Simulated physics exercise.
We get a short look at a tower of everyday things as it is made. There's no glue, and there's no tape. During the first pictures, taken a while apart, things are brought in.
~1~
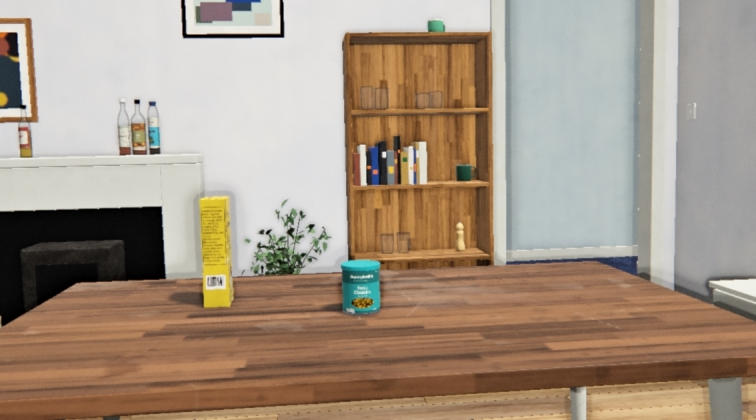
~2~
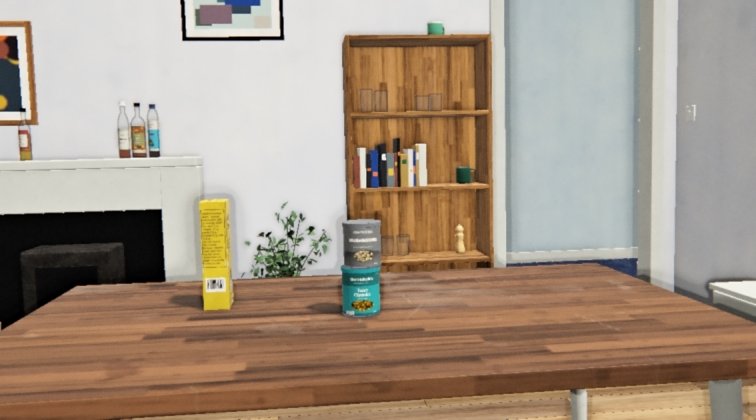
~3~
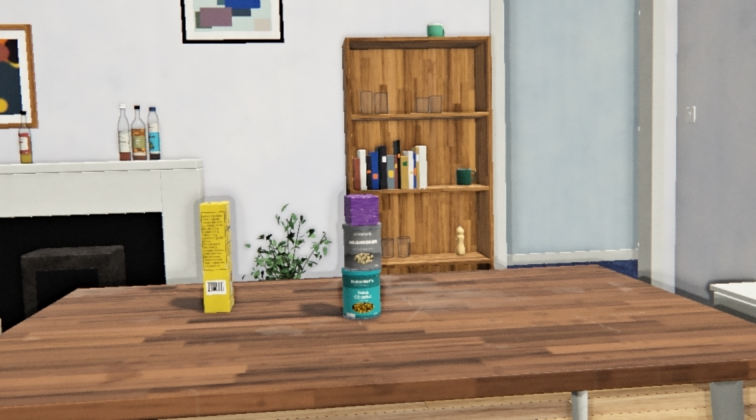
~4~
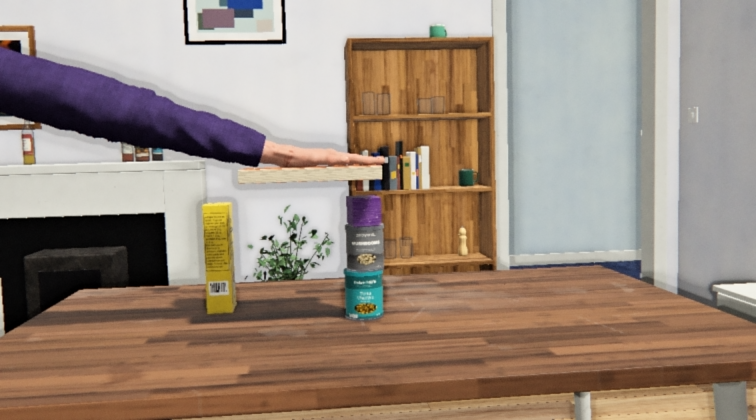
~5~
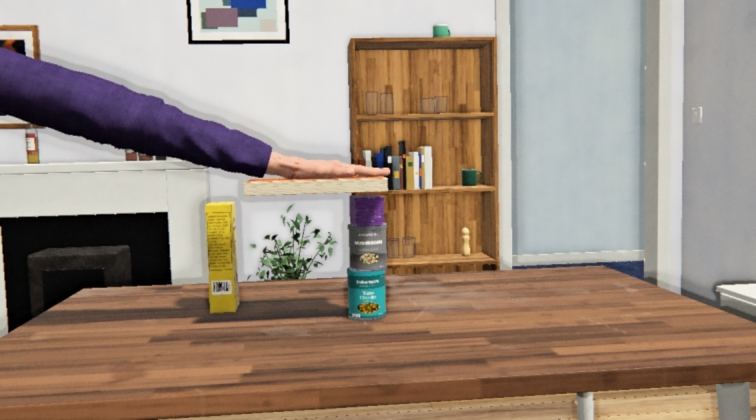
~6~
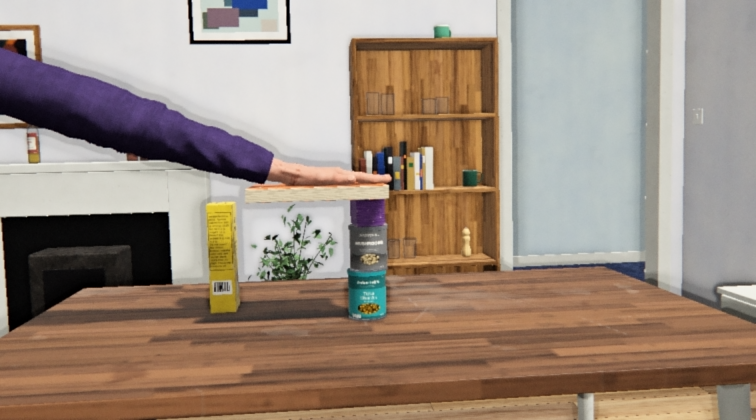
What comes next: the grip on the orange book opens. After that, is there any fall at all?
Yes: The stack does not stay intact.
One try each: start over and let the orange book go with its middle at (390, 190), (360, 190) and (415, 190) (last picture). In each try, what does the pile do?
The pile collapses the first time, remains standing the second time and collapses the third time.
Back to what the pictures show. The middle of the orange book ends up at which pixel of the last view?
It finishes at about (343, 289).
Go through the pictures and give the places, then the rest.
The last thing is not in view yet, in the first picture.
The last thing is not in view yet, in the second picture.
The last thing is not in view yet; grey pot (362, 246), in the third picture.
Coming down; orange book (311, 174); purple block (363, 211), in the fourth picture.
Coming down; orange book (316, 185); grey pot (368, 246), in the fifth picture.
Set down, still held; orange book (317, 191); purple block (367, 211), in the sixth picture.
Then, 0.60 s after the last picture, orange book now fallen; purple block tipped 7° from how it was; grey pot tipped 7° from how it was.
Then, 0.80 s after the last picture, grey pot and purple block now fallen; turquoise pot tipped 49° from how it was.
Then, 1.00 s after the last picture, turquoise pot on its side.
At rest, fallen, grey pot, purple block and orange book; tipped over in the pile, turquoise pot; yellow carton in place. Seen from the same camera at the end, orange book near (343, 289). The pile comes apart.
